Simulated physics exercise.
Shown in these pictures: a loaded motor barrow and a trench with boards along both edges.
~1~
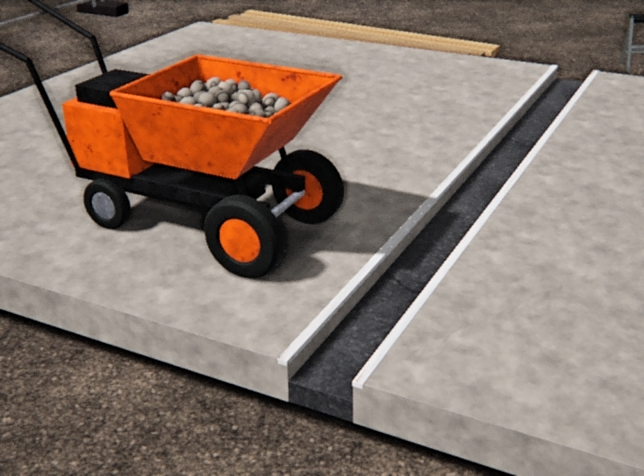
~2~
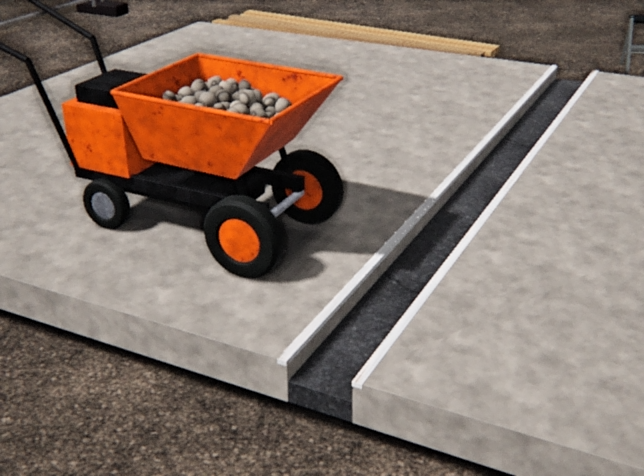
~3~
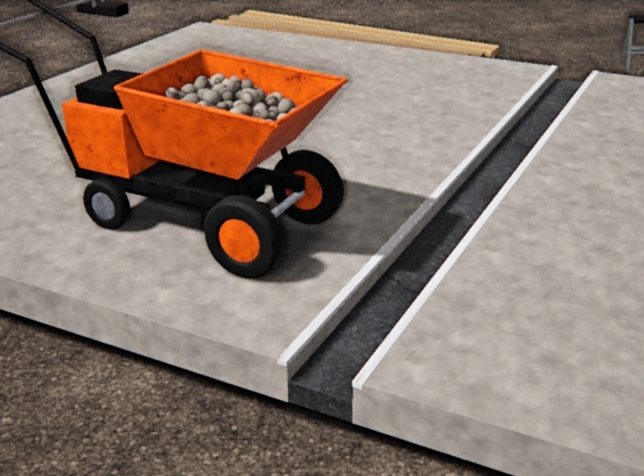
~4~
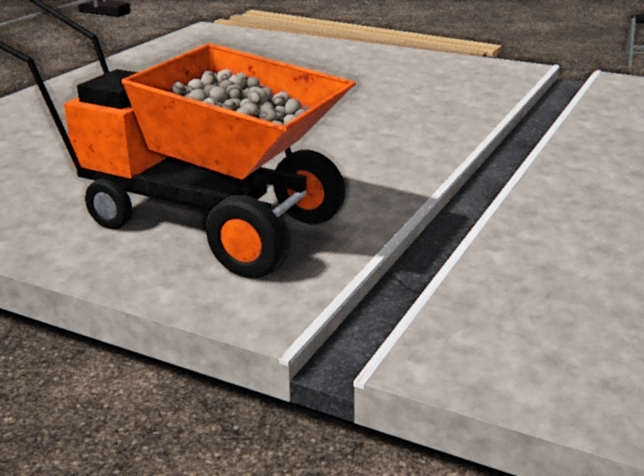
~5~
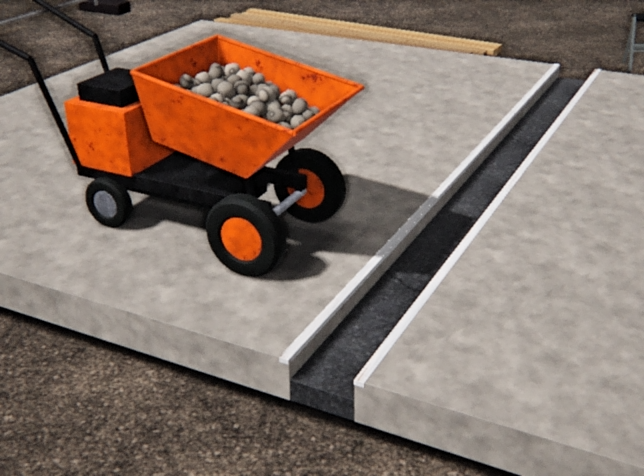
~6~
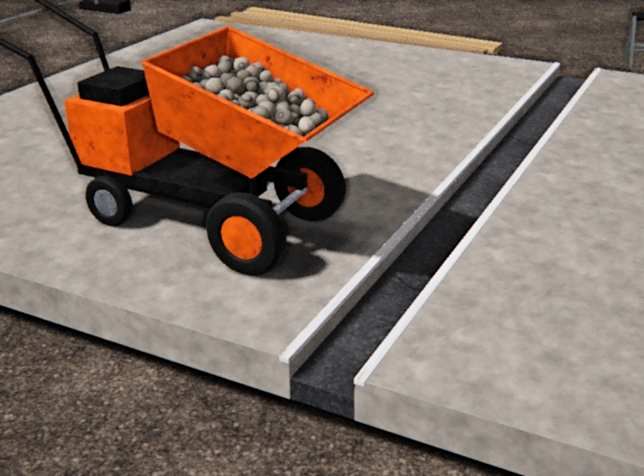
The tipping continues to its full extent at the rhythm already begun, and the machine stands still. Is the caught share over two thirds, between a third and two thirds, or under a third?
I expect the trench to receive a third to two thirds of the load.
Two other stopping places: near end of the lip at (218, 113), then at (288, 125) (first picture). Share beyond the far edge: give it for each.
Roughly 10 per cent, then roughly 70 per cent.
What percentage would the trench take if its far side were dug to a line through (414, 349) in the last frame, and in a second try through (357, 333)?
The first gives 80 %, the second 0 %.
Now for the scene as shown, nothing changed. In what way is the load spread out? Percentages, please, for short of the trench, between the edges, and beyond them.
I'd put short at close to 0, between at close to 50 and beyond at close to 50 per cent.
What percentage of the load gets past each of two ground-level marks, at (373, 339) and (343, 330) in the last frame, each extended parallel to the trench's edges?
In order: 60 per cent, then 90 per cent.
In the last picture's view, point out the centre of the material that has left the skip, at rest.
Somewhere around (429, 273) in the final view.
Soon, skip tipped steeply; all in the skip.
A while on, skip tipped right over; nearly all in the skip; a stray few in or heaped over the trench; a stray few falling.
Towards the end, skip tipped right over; about a quarter in the skip; about a third in or heaped over the trench; about a third beyond it; a stray few falling.
Finally, skip tipped right over; a stray few in the skip; about half in or heaped over the trench; about half beyond it.
